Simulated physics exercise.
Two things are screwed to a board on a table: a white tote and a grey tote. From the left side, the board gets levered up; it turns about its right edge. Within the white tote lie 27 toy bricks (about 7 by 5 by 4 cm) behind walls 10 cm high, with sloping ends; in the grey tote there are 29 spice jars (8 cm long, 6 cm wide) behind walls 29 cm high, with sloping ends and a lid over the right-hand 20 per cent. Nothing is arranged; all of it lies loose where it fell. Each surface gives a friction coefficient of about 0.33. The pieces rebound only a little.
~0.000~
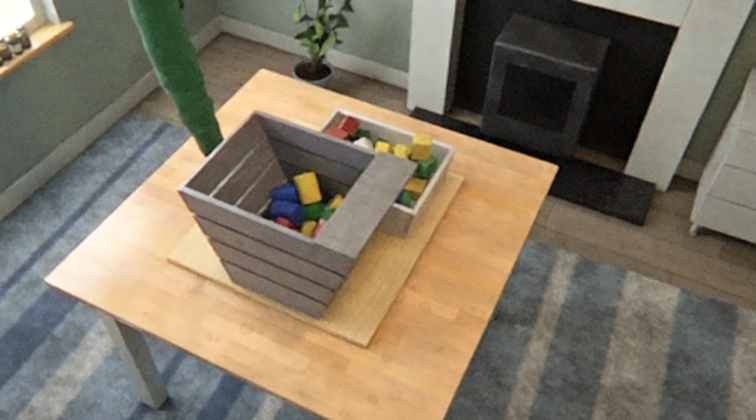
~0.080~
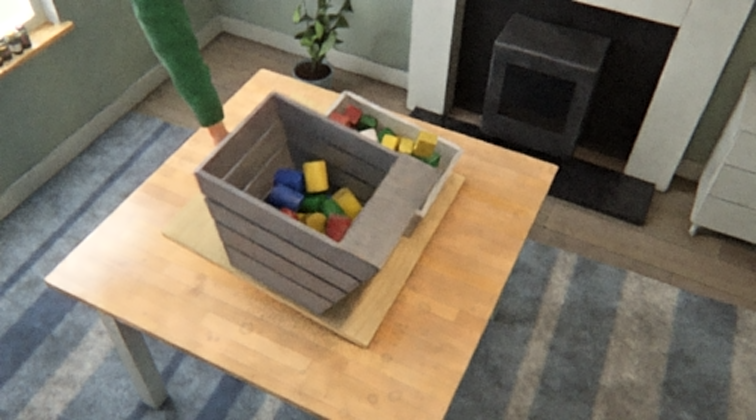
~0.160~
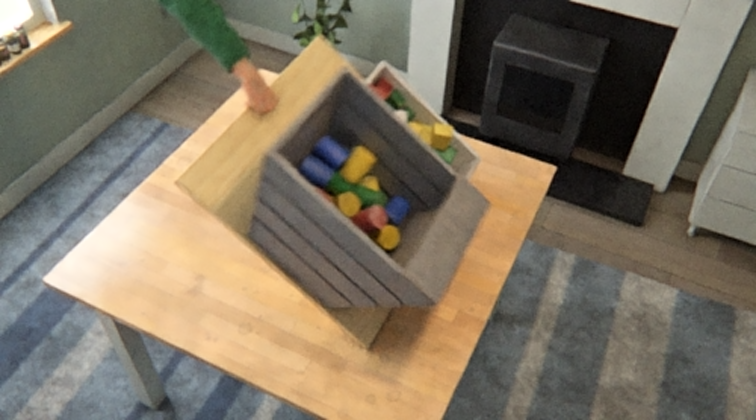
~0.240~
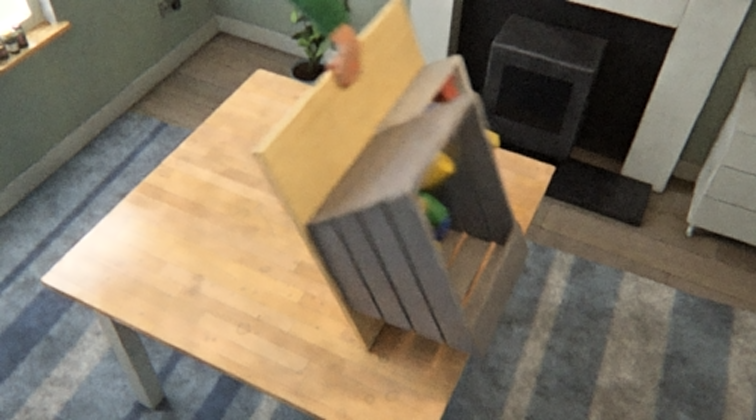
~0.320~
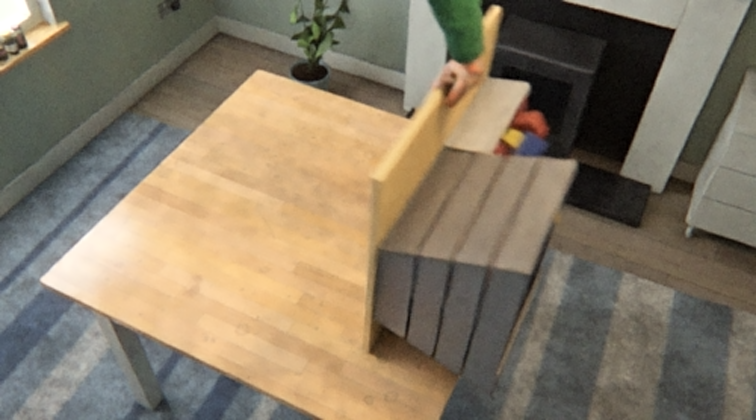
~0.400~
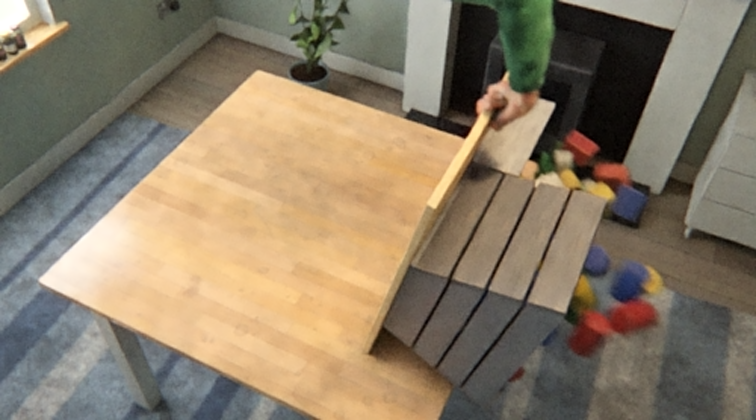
A green-sleeved arm reaches in at the upper left of a room seen from above, where a pale wooden table stands on a blue-and-grey striped rug before a dark fireplace. On a board sit a large grey slatted tote and a smaller white one behind it, both holding colourful pieces. The hand levers the board's left side up and over past upright, and pieces tumble out to the right while the view stays still.
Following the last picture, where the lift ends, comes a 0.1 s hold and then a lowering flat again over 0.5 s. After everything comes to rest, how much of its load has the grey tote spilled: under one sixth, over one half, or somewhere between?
The grey tote has spilled over one half of its load.
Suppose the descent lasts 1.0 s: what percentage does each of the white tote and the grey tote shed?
Well, that would cost the white tote 100 per cent and the grey tote 80 per cent.
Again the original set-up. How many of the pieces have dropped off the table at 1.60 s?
The number is close to 50.
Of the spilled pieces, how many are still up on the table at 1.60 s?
About 1 of them.
After 0.59 s, tilt 93°; the white tote is down by 27 of 27 and the grey tote is down by 23 of 29.
After 0.83 s, tilt 27°; the white tote is down by 27 of 27 and the grey tote is down by 23 of 29.
After 1.17 s, tilt 0°; the white tote is down by 27 of 27 and the grey tote is down by 23 of 29.
When it is over (at 1.60 s), the white tote is down by 27 of 27 and the grey tote is down by 23 of 29. Asked share, 23 of 29, 79 per cent.
